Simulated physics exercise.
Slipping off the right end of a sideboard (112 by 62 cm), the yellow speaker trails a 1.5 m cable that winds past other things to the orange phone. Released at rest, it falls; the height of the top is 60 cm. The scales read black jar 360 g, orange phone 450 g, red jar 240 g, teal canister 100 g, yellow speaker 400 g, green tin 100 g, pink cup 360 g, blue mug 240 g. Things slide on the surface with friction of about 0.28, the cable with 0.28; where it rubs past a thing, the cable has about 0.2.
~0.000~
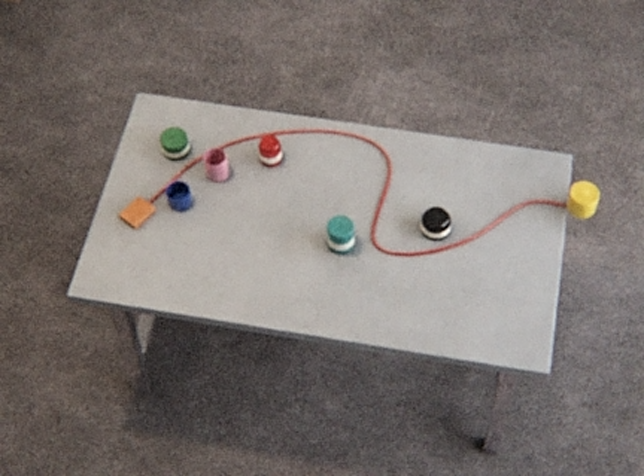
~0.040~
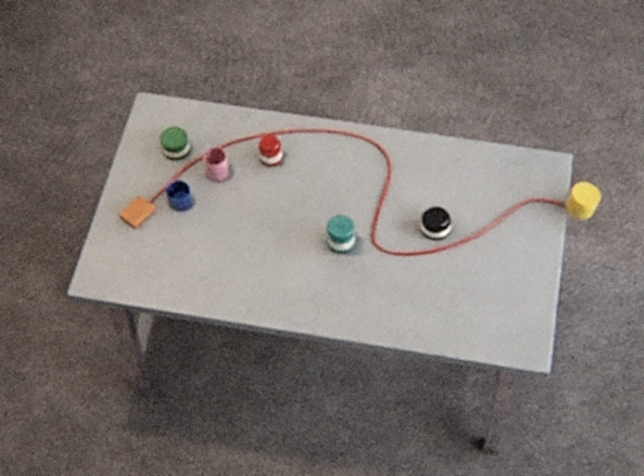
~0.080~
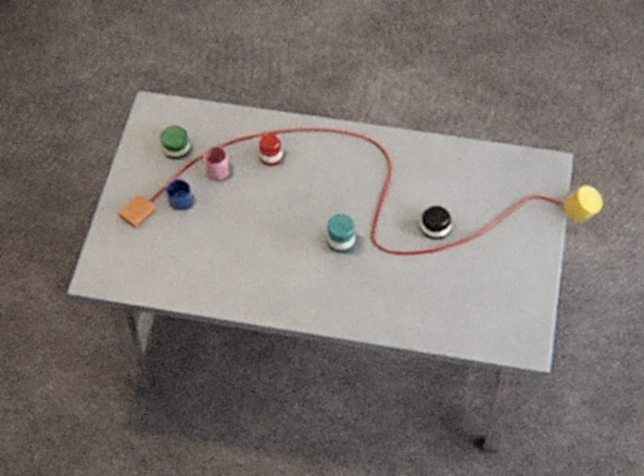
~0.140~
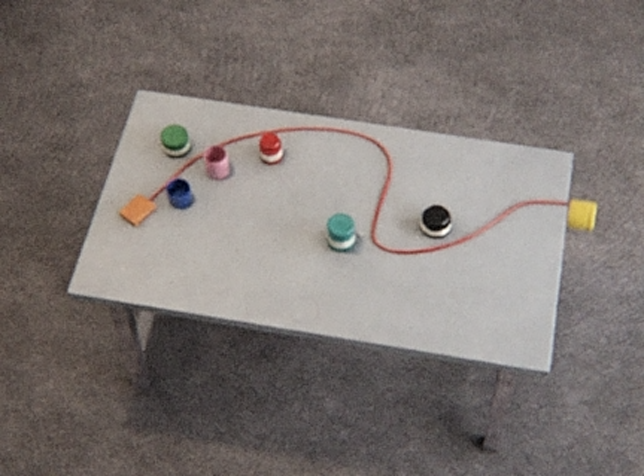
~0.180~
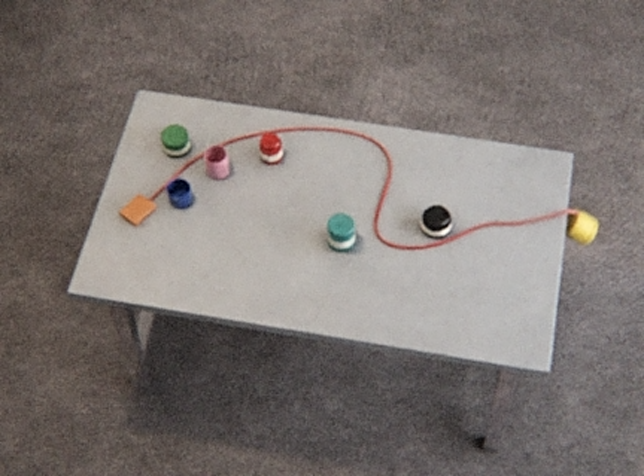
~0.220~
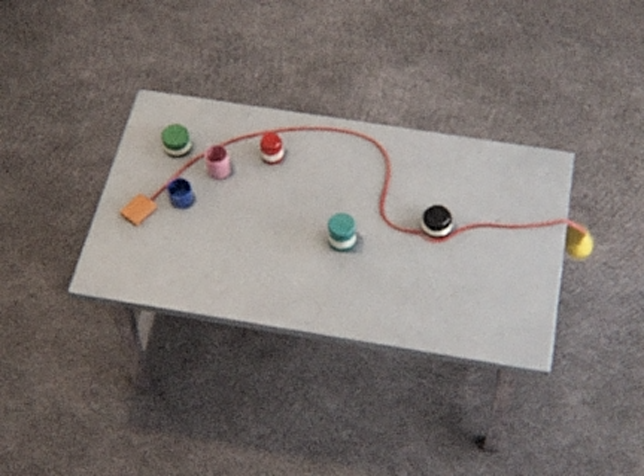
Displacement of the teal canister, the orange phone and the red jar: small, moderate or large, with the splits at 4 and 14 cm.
Teal canister: Small, orange phone: Moderate, red jar: Large.
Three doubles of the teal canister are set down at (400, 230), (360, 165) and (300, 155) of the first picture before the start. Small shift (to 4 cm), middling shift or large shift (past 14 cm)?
Going one by one, I'd say a long shift, then a long shift, then a long shift.
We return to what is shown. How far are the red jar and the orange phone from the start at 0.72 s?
The red jar is 30 cm out and the orange phone is 8 cm out.
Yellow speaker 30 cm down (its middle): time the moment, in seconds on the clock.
Near 0.30 seconds.
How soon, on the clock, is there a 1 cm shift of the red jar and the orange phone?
Red jar 0.36 s; orange phone 0.38 s, roughly.
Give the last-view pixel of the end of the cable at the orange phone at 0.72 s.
In the last view it is close to (179, 189).
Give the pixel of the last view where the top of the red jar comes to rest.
Somewhere around (245, 253) is where it ends up.
By 0.5 s, the cable's tail end at (170, 193); red jar 12 cm off its start, orange phone 5 cm off its start, yellow speaker over the edge.
By 0.7 s, the cable's tail end at (179, 189); red jar 31 cm off its start, orange phone 8 cm off its start, yellow speaker over the edge.
By 1.0 s, the cable's tail end at (179, 189); red jar 33 cm off its start at (245, 253), orange phone 8 cm off its start at (163, 189), yellow speaker over the edge.
By 1.2 s, the cable's tail end at (179, 189); red jar 33 cm off its start, orange phone 8 cm off its start, yellow speaker over the edge.
By 2.4 s, the cable's tail end at (179, 189); red jar 33 cm off its start at (245, 253), orange phone 8 cm off its start at (163, 189), teal canister 0 cm off its start at (342, 223), yellow speaker over the edge.
